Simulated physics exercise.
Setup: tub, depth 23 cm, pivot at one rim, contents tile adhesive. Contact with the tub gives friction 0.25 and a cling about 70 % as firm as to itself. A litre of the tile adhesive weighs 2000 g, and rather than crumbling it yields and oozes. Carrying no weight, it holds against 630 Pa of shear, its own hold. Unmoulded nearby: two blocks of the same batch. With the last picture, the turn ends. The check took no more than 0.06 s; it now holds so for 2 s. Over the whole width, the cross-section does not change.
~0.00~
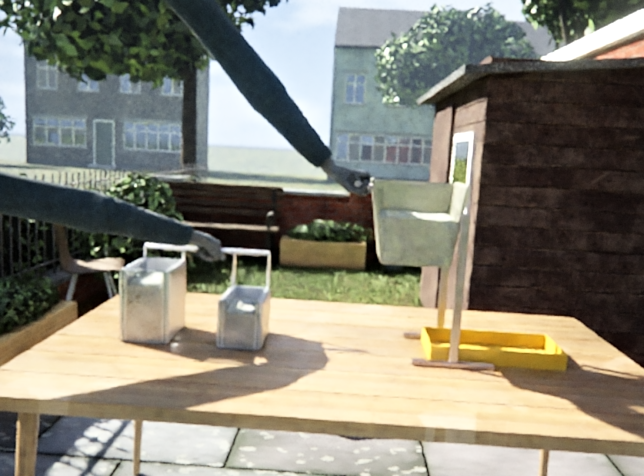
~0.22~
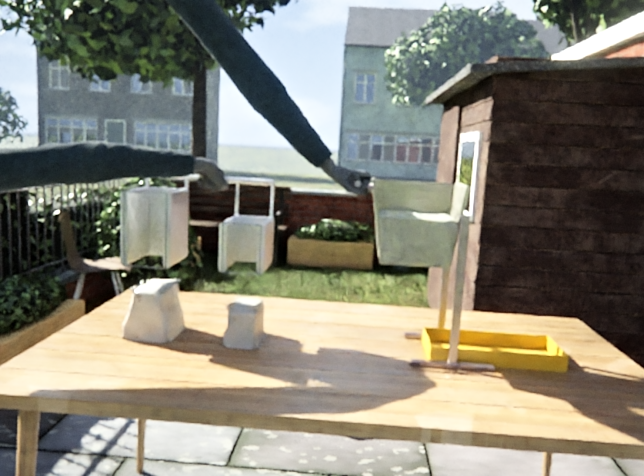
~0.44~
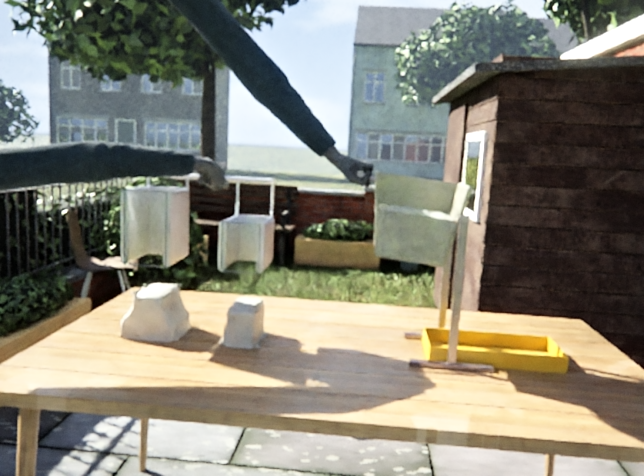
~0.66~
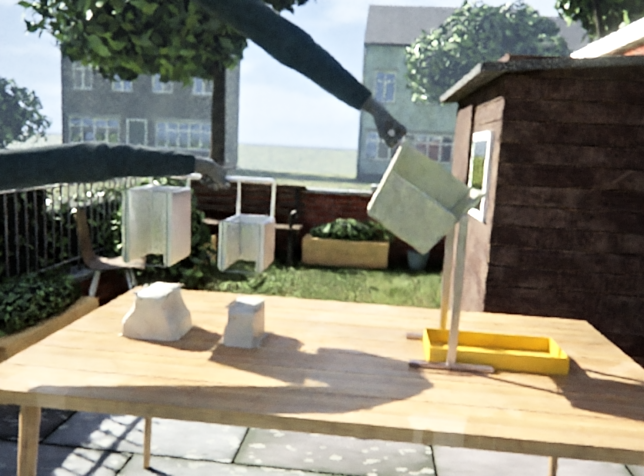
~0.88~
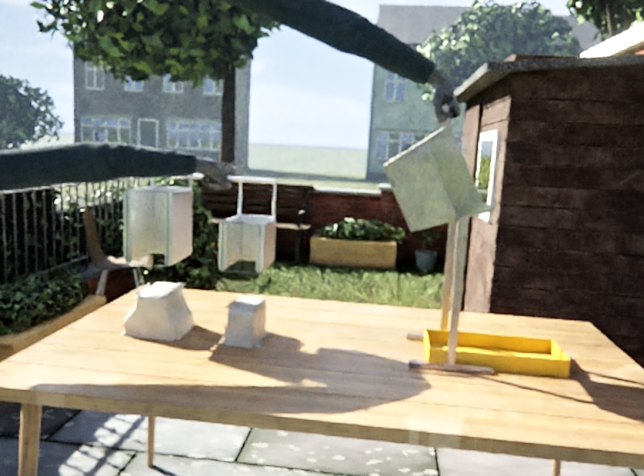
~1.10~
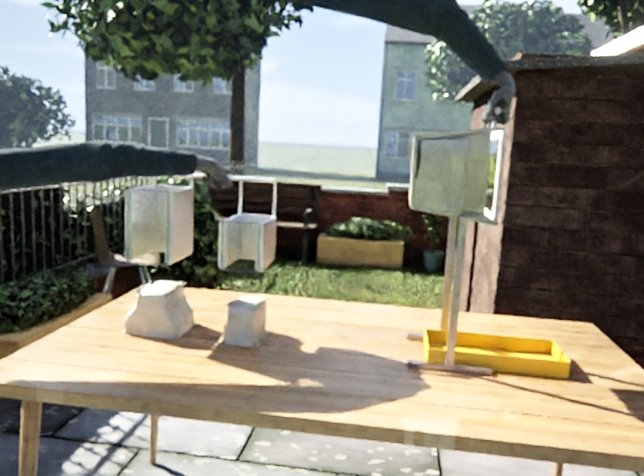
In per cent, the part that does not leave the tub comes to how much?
The part that stays comes to roughly 73 %.
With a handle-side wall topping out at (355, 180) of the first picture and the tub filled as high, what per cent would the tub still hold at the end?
Then near 50 % stays in the tub.
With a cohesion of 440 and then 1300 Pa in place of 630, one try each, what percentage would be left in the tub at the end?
60 in a hundred, followed by 100 in a hundred.
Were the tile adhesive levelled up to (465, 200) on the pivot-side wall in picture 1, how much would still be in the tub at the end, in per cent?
About 50 %.
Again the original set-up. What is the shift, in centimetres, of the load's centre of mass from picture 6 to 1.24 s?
It has moved close to 4 cm.
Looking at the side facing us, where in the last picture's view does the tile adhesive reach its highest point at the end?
Peak location: Approx. (437, 178).
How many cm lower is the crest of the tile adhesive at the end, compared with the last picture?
The top ends up some 11 cm below its level in the last picture.
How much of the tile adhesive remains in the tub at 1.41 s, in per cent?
Near 90 in a hundred.
After 1.24 s, the tub is at 89 degrees and holds 100 %.
After 1.41 s, the tub is at 89 degrees and holds 91 %.
After 1.58 s, the tub is at 89 degrees and holds 77 %.
After 1.75 s, the tub is at 89 degrees and holds 73 %.
After 3.10 s, the tub is at 89 degrees and holds 73 %.
